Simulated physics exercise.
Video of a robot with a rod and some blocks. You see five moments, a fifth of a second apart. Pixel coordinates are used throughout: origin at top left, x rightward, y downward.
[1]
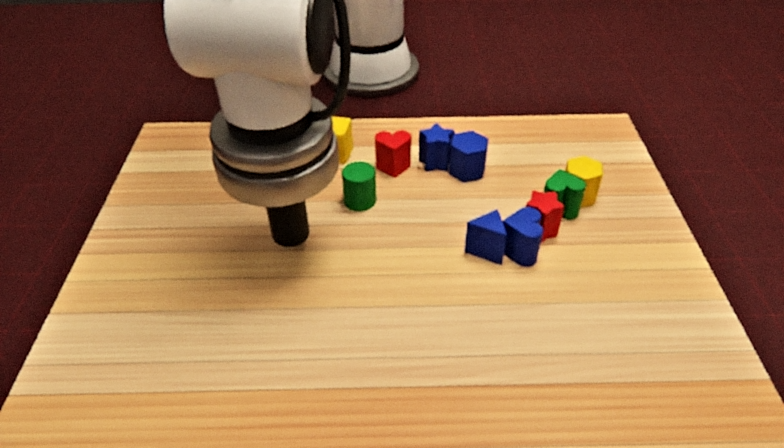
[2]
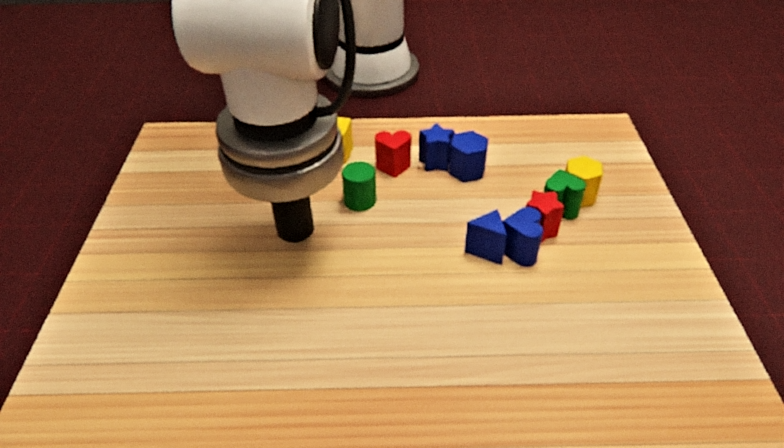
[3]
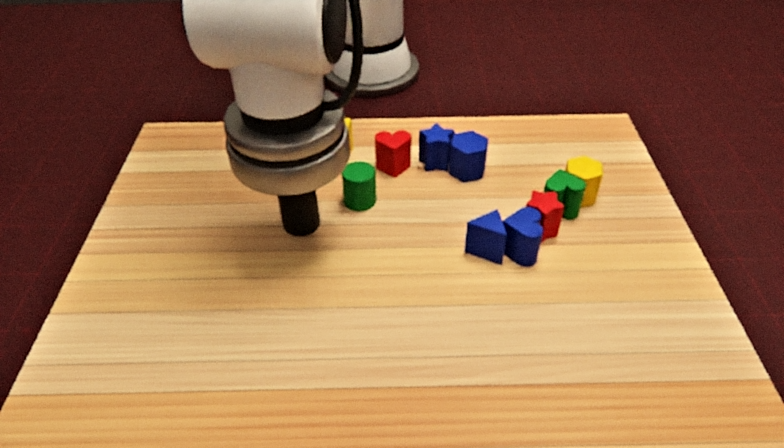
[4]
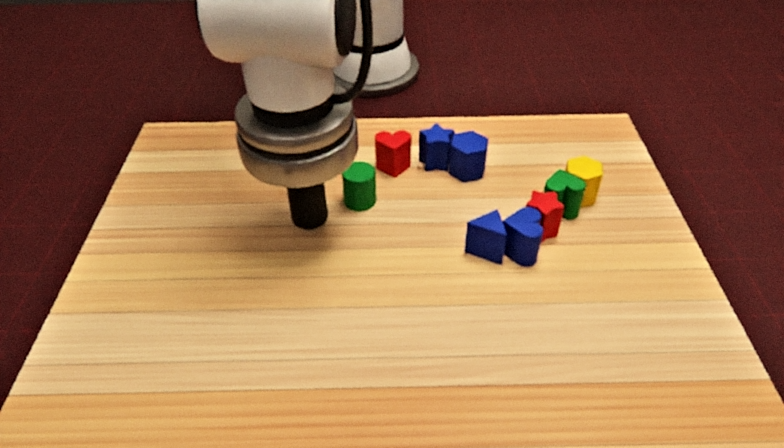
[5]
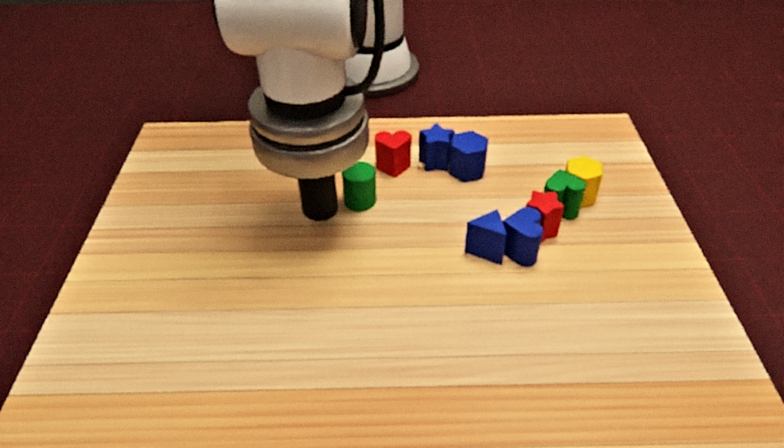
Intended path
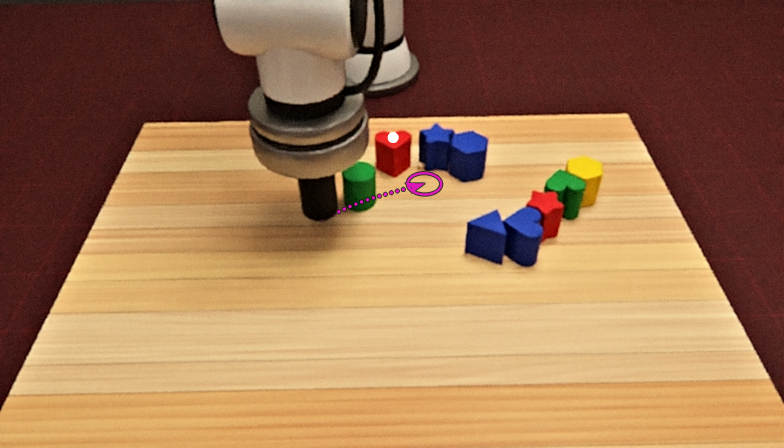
On a wooden tabletop, a robot arm's black rod moves slowly right and slightly away towards a green cylinder among still coloured blocks.
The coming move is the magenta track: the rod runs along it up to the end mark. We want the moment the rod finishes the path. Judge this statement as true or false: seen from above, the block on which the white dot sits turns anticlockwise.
The claim holds.
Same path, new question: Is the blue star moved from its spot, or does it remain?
It does get moved.
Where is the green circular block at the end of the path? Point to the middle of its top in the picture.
Its top middle is near (433, 135).
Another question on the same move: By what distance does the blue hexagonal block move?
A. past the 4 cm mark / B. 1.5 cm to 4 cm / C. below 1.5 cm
C (below 1.5 cm)
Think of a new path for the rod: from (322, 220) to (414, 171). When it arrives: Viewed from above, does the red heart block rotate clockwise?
Final answer: No.
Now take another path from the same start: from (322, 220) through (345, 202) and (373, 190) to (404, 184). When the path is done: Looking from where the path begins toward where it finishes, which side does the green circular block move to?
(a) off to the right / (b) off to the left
I'll go with a - off to the right.
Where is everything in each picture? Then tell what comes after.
The first picture shows rod's lower end at (291, 234); green circular block at (358, 171); red heart block at (393, 138); blue star at (437, 133); blue hexagonal block at (470, 141).
The second picture shows rod at (296, 230); blocks still.
The third picture shows rod at (302, 224); blocks still.
The fourth picture shows rod at (310, 217); blocks still.
The fifth picture shows rod at (320, 209); green circular block at (358, 171); red heart block at (393, 138); blue star at (437, 133); blue hexagonal block at (470, 141).
Drawn move, from (322, 220) via (372, 198), ending at (424, 184); the dot is on the red heart block.
On the path given first. One third of the way, rod at (355, 194); green circular block at (381, 160).
Two thirds of the way, rod at (390, 183); green circular block at (413, 148); red heart block at (400, 132), turned 50° anticlockwise.
At the end, rod at (425, 173); green circular block at (433, 135); red heart block at (401, 129), turned 75° anticlockwise; blue star at (448, 121), turned 35° clockwise; blue hexagonal block still.
